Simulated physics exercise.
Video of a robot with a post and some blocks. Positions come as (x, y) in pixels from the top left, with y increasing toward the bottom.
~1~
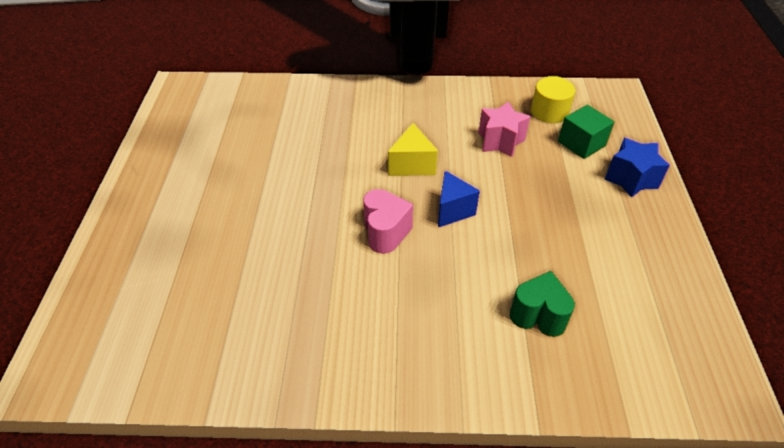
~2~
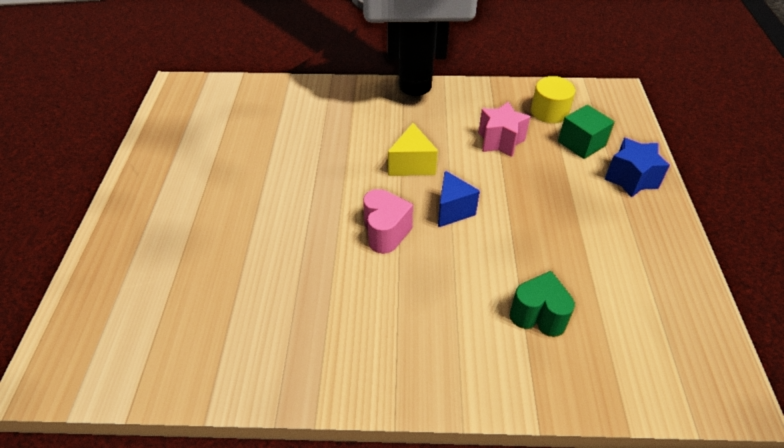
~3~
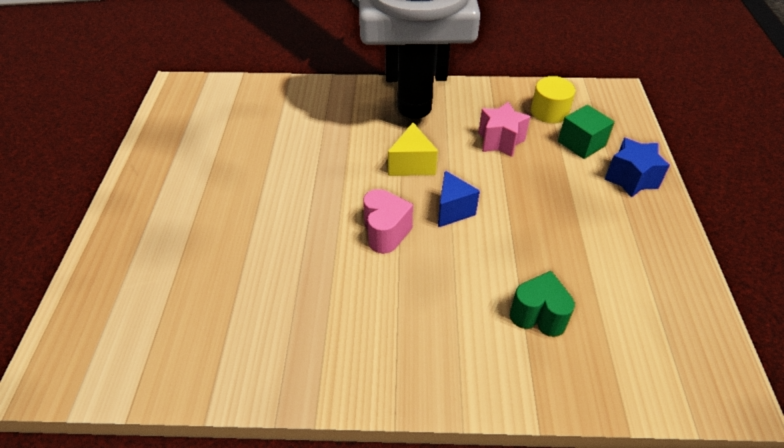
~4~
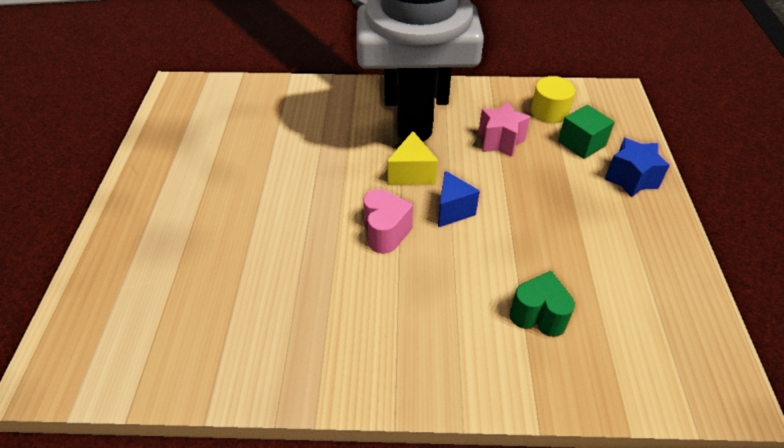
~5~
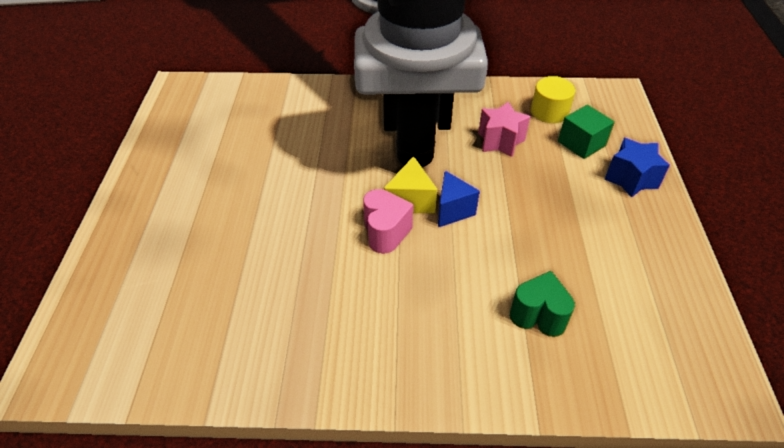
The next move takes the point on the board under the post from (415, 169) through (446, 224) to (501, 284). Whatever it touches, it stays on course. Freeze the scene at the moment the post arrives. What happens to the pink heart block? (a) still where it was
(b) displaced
(b)
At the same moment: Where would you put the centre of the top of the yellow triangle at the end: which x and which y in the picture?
For the centre of its top, I'd go with (418, 222).
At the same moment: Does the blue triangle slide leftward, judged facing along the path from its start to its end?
Going by the path, yes.
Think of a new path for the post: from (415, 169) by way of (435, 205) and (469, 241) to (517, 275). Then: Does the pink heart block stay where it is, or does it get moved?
It gets displaced.
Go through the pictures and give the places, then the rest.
In the first picture, post's lower end (417, 66); pink heart block (385, 207); yellow triangle (413, 141); blue triangle (455, 187); green heart block (547, 293).
In the second picture, post (415, 87); blocks still.
In the third picture, post (415, 109); blocks still.
In the fourth picture, post (415, 132); yellow triangle (413, 150).
In the fifth picture, post (415, 157); pink heart block (385, 207); yellow triangle (412, 177); blue triangle (455, 187); green heart block (547, 293).
The first path, step by step. One third of the way, post (435, 194); pink heart block (371, 220), turned 15° clockwise; yellow triangle (408, 209), turned 50° clockwise; blue triangle (465, 194), turned 15° clockwise.
Two thirds of the way, post (464, 232); pink heart block (369, 221), turned 25° clockwise; yellow triangle (418, 222), turned 105° clockwise; blue triangle (502, 221), turned 20° anticlockwise.
At the end, post (504, 273); pink heart block (369, 221), turned 25° clockwise; yellow triangle (418, 222), turned 105° clockwise; blue triangle (515, 226), turned 45° anticlockwise; green heart block still.
